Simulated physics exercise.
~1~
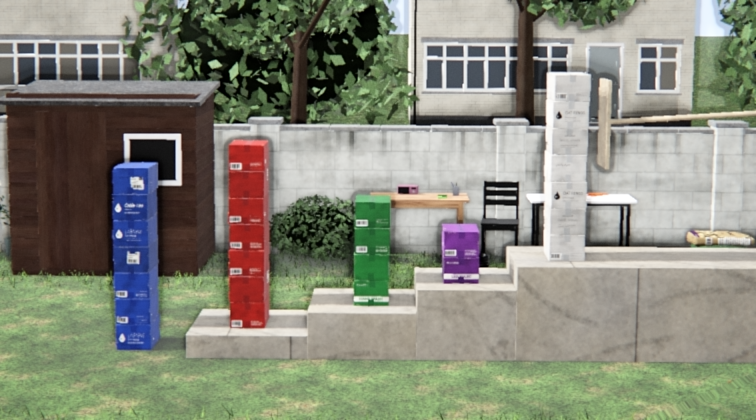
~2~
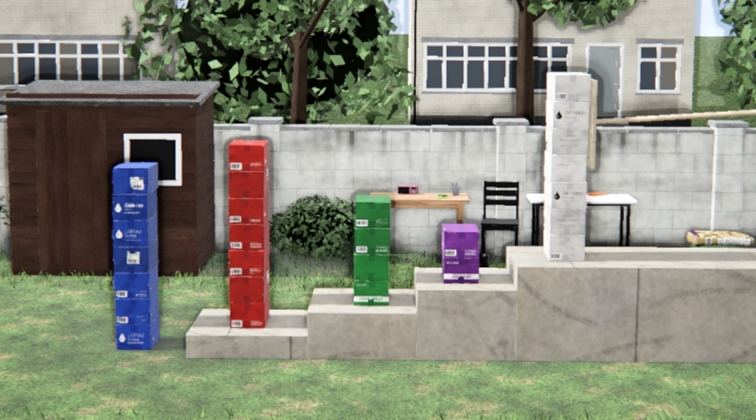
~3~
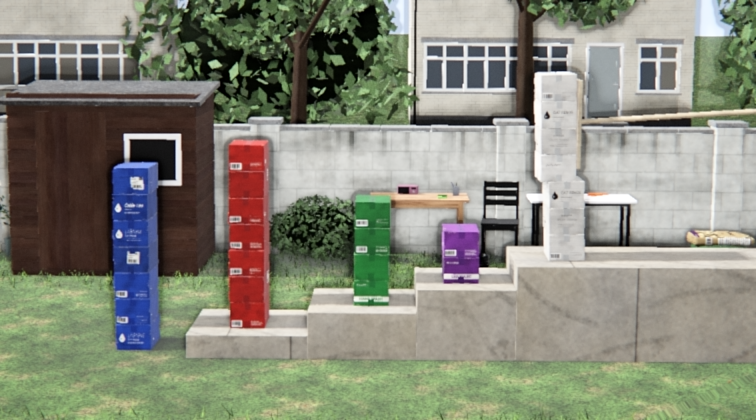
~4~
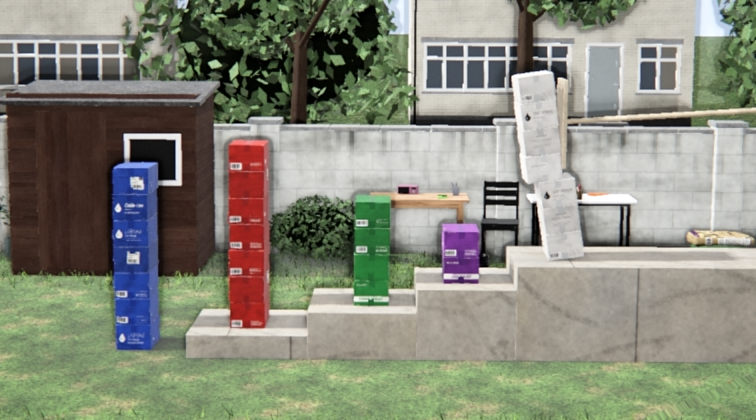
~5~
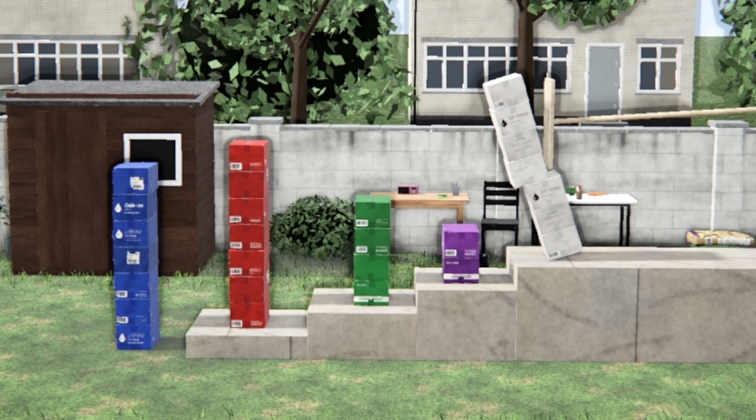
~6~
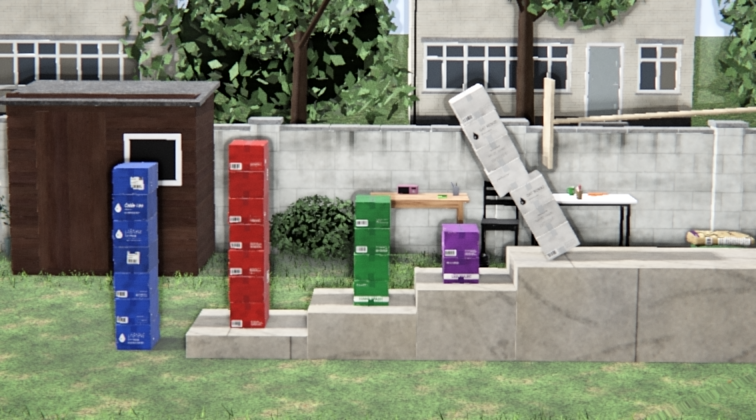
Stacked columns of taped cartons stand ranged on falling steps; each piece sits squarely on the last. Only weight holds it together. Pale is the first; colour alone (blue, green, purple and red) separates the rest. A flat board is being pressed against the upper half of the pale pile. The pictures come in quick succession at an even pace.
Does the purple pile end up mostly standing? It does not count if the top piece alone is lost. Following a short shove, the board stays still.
Yes: Most likely it comes through mostly unharmed.
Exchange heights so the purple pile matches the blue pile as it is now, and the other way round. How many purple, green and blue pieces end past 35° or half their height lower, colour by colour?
Purple 6, green 4, blue 0.
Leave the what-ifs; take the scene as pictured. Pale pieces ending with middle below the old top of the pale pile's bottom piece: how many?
Total: 5.
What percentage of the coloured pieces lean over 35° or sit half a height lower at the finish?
Roughly 80 percent of the pieces.
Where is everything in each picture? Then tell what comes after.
In the first frame (pixels give the middle of a visible side), board (609, 113) not yet touching; top purple carton (462, 245); top blue carton (130, 181); none of the others has stirred.
In the second frame, board (595, 113) not yet touching; top purple carton (462, 245).
In the third frame, board (580, 113) pushing; top purple carton (462, 245).
In the fourth frame, board (566, 113) pushing, top of the pale pile leaning a little; top purple carton (462, 245); none of the others has stirred.
In the fifth frame, board (552, 112) pushing, top of the pale pile leaning clearly; top purple carton (462, 245); none of the others has stirred.
In the sixth frame, board (552, 112) stopped, top of the pale pile leaning well over; top purple carton (462, 245); top red carton (246, 158); none of the others has stirred.
Shortly afterwards, 7 of the pale pile down; none of the 2 purple cartons down (0 of 20 in all colours); top purple carton a little from its place; top green carton tilted barely.
Next, 7 of the pale pile down; none of the 2 purple cartons down (4 of 20 in all colours); top purple carton a little from its place; top green carton on its side.
Some moments later, 7 of the pale pile down; none of the 2 purple cartons down (16 of 20 in all colours); top purple carton a little from its place; top red carton on its side.
In the end, 7 of the pale pile down; none of the 2 purple cartons down (16 of 20 in all colours); top purple carton a little from its place; top blue carton upside down. From the last view, middles, top purple carton near (454, 241).
